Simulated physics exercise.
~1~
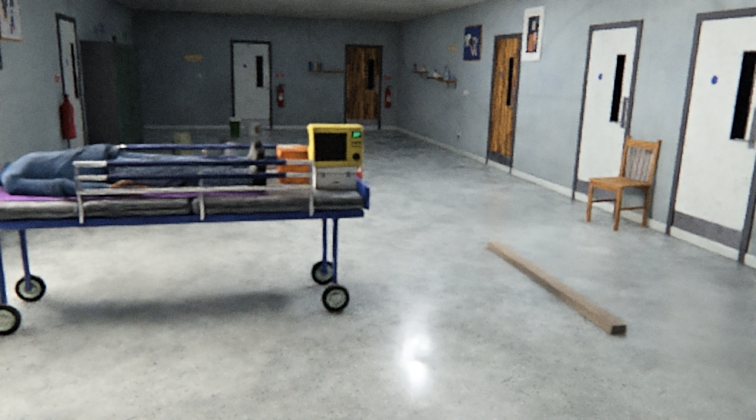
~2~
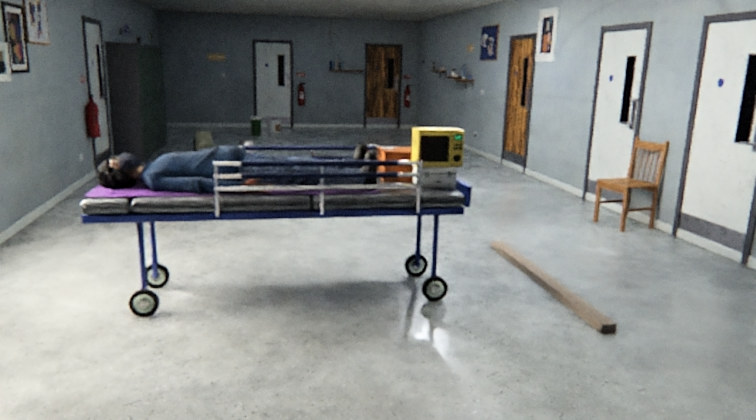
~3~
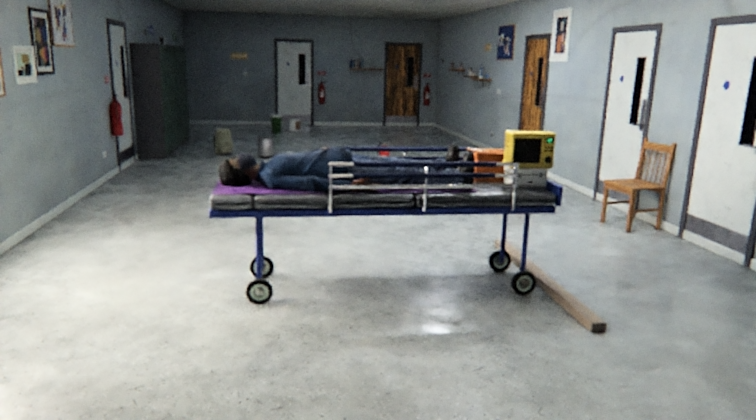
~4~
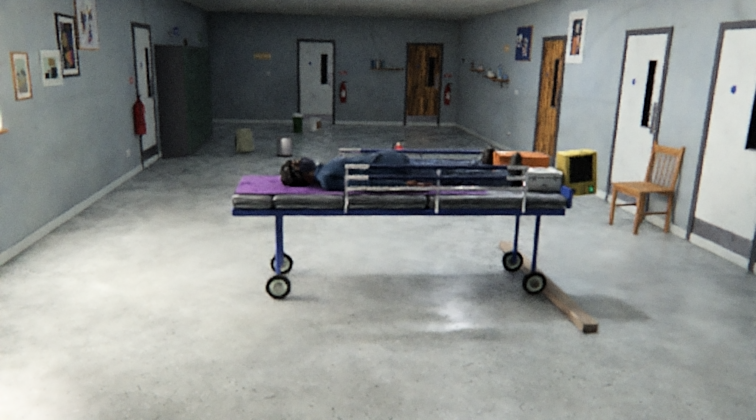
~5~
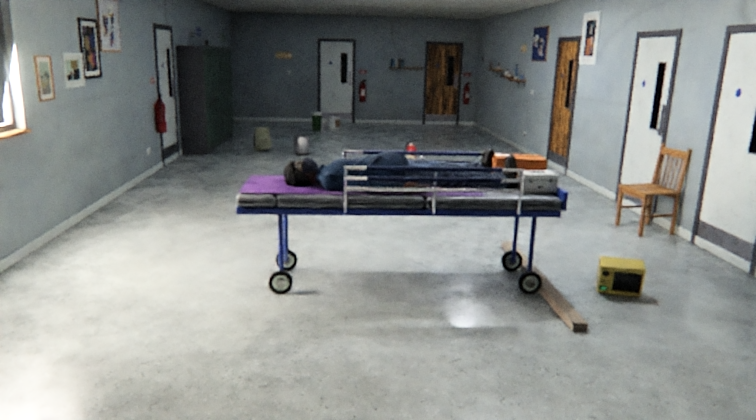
A person lay limp on a wheeled trolley as it rolled right along a grey corridor and stopped short at a wooden beam; the yellow monitor tipped off the right end onto the floor, while the orange bag and white case stayed aboard.
